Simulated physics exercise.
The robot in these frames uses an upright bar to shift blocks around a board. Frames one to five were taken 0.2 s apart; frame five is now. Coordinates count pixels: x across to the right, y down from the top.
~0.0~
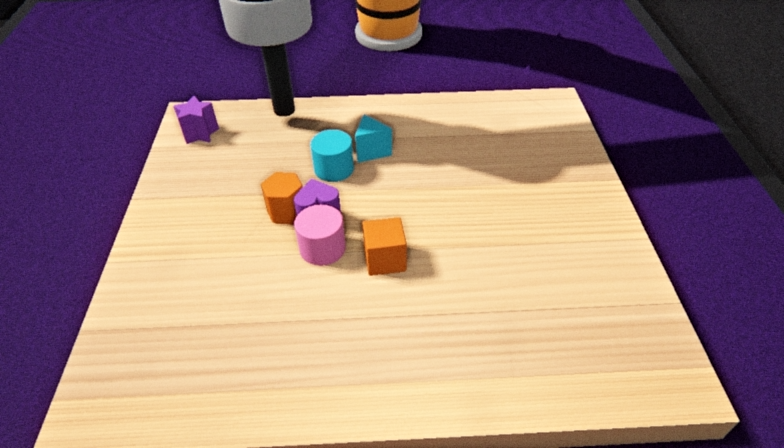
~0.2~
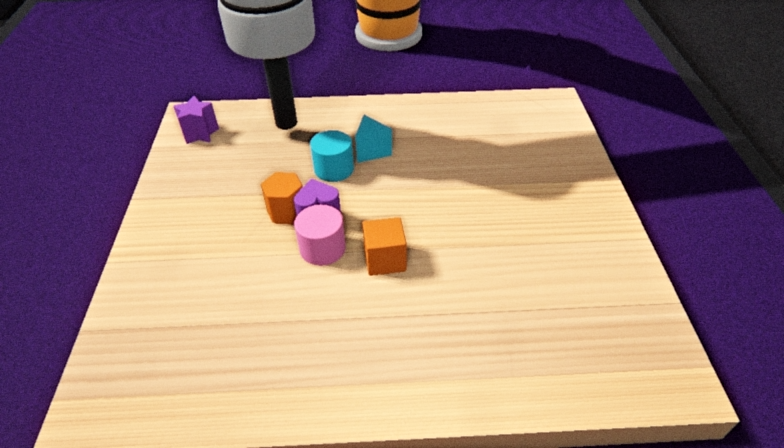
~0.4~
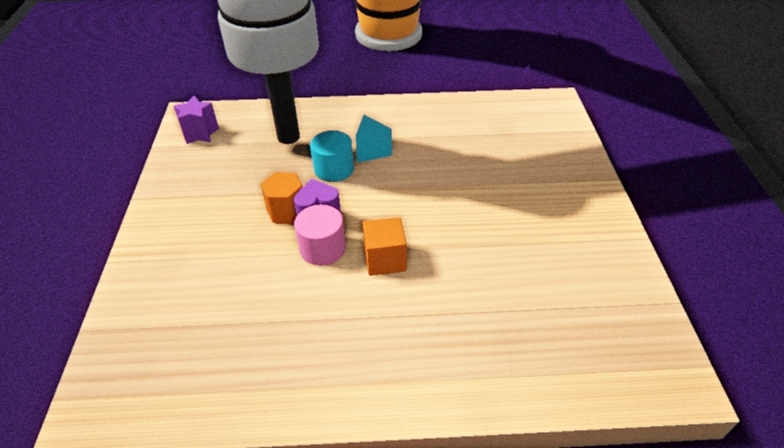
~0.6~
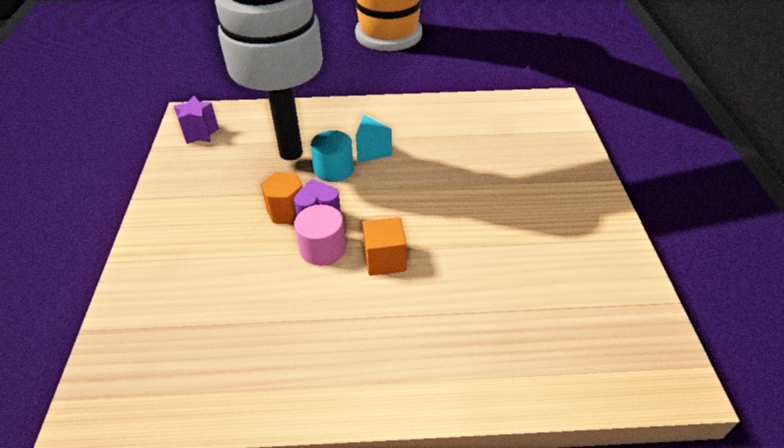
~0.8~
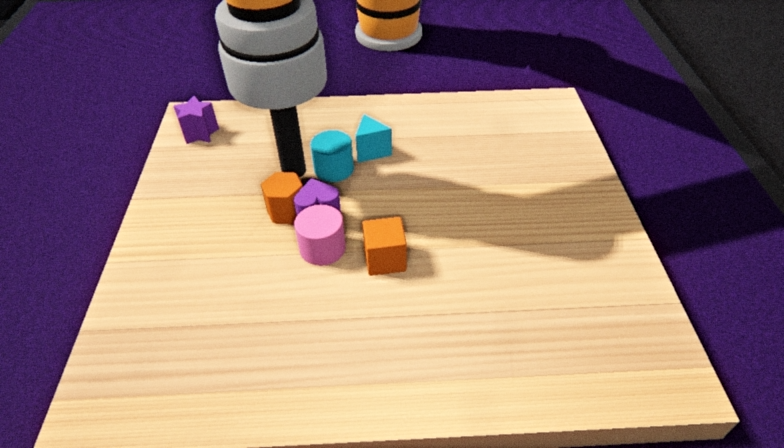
A robot's upright black bar moves steadily toward the viewer over a wooden board, passing left of the cyan blocks and nearing an orange hexagon and purple heart block beside a pink cylinder, while all the blocks stay still.
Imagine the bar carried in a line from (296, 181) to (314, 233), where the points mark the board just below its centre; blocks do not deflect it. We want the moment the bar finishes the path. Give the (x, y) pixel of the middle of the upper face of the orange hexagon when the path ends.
Its top middle: (274, 204).
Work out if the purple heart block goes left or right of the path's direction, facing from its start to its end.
It's set to shift left.
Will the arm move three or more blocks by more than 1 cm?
Going by the path, yes.
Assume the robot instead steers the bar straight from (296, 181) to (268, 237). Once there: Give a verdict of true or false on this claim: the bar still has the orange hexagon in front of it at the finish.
The statement is true.
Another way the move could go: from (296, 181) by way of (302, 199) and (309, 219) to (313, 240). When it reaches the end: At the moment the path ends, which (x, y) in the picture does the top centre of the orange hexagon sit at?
Near (272, 204).
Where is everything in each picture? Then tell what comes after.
In the first frame, tip of the bar (285, 111), middles of tops, orange hexagon (281, 184), purple heart block (316, 192), pink cylinder (319, 221), turquoise cylinder (331, 142).
In the second frame, bar (287, 124), nothing pushed.
In the third frame, bar (289, 138), nothing pushed.
In the fourth frame, bar (291, 154), nothing pushed.
In the fifth frame, bar (294, 171), orange hexagon (281, 184), purple heart block (316, 192), pink cylinder (319, 221), turquoise cylinder (331, 142).
The first path, step by step. Halfway along, bar (303, 197); orange hexagon (276, 196), turned 35° clockwise; purple heart block (319, 195); pink cylinder (320, 223).
At the end, bar (313, 223); orange hexagon (273, 204), turned 70° clockwise; purple heart block (337, 215); pink cylinder (331, 248); turquoise cylinder unmoved.
